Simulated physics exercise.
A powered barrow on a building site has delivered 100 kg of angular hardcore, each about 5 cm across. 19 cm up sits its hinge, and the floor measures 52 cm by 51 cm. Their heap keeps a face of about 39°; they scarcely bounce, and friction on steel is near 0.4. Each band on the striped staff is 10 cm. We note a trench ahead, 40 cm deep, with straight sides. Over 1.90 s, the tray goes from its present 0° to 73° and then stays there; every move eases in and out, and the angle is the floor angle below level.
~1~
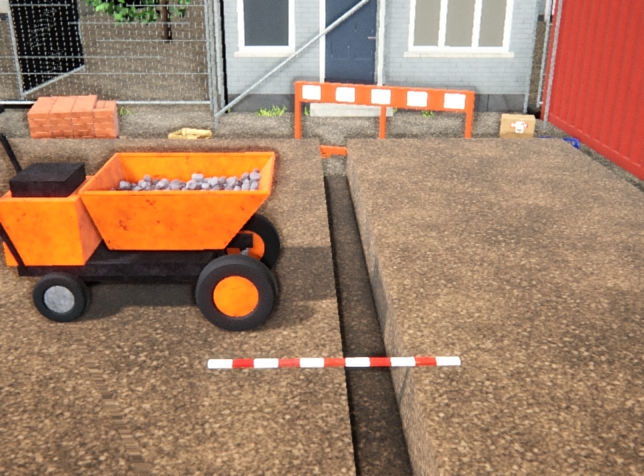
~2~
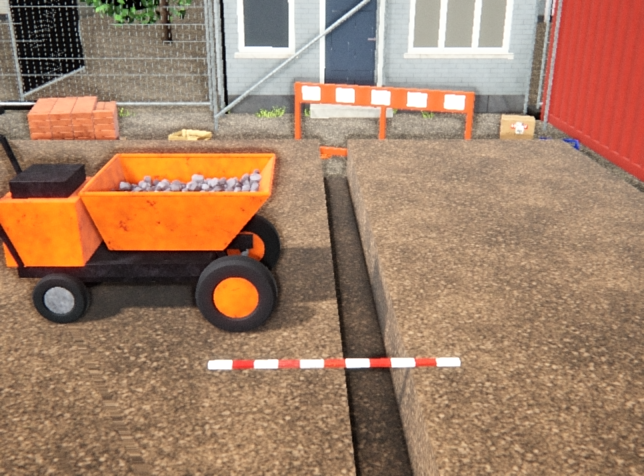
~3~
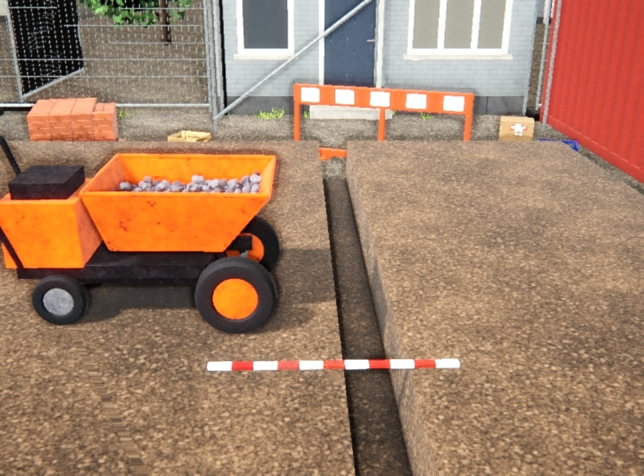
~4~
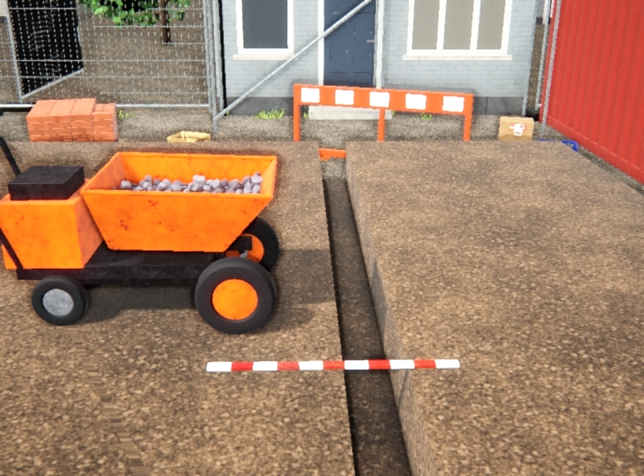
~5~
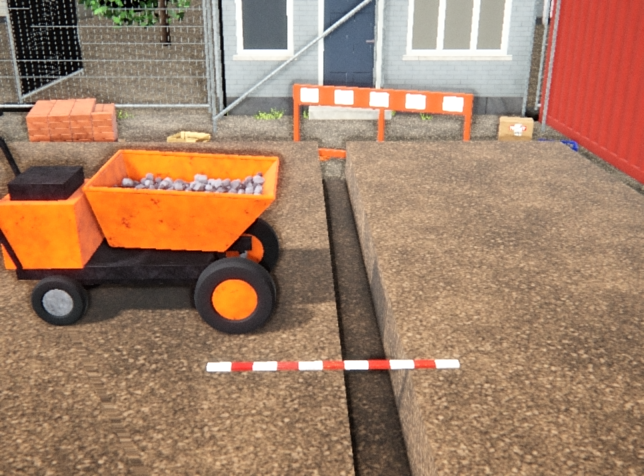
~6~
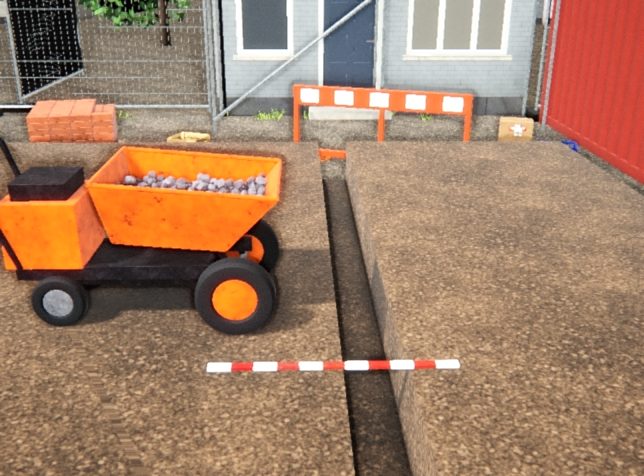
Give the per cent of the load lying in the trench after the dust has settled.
Close to 92 in every hundred.
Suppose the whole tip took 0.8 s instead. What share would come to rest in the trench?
Trench share: Approx. 75%.
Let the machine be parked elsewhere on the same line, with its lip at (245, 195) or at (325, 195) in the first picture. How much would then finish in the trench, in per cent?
It'd be around 100 per cent and after that around 15 per cent.
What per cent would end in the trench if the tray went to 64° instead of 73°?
About 45%.
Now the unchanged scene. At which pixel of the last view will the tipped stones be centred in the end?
(367, 351).
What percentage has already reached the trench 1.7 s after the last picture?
About 30%.
Then, 1.1 s after the last picture the floor is at 61°, 100 % in the tray; the foremost stones are at (336, 248).
Then, 1.7 s after the last picture the floor is at 73°, 69 % in the tray, 29 % in the trench, 2 % past the trench; the foremost stones are at (407, 289).
Then, 2.0 s after the last picture the floor is at 73°, 36 % in the tray, 56 % in the trench, 8 % past the trench; the foremost stones are at (448, 297).
Then, 4.0 s after the last picture the floor is at 73°, 0 % in the tray, 92 % in the trench, 8 % past the trench; the foremost stones are at (458, 305).
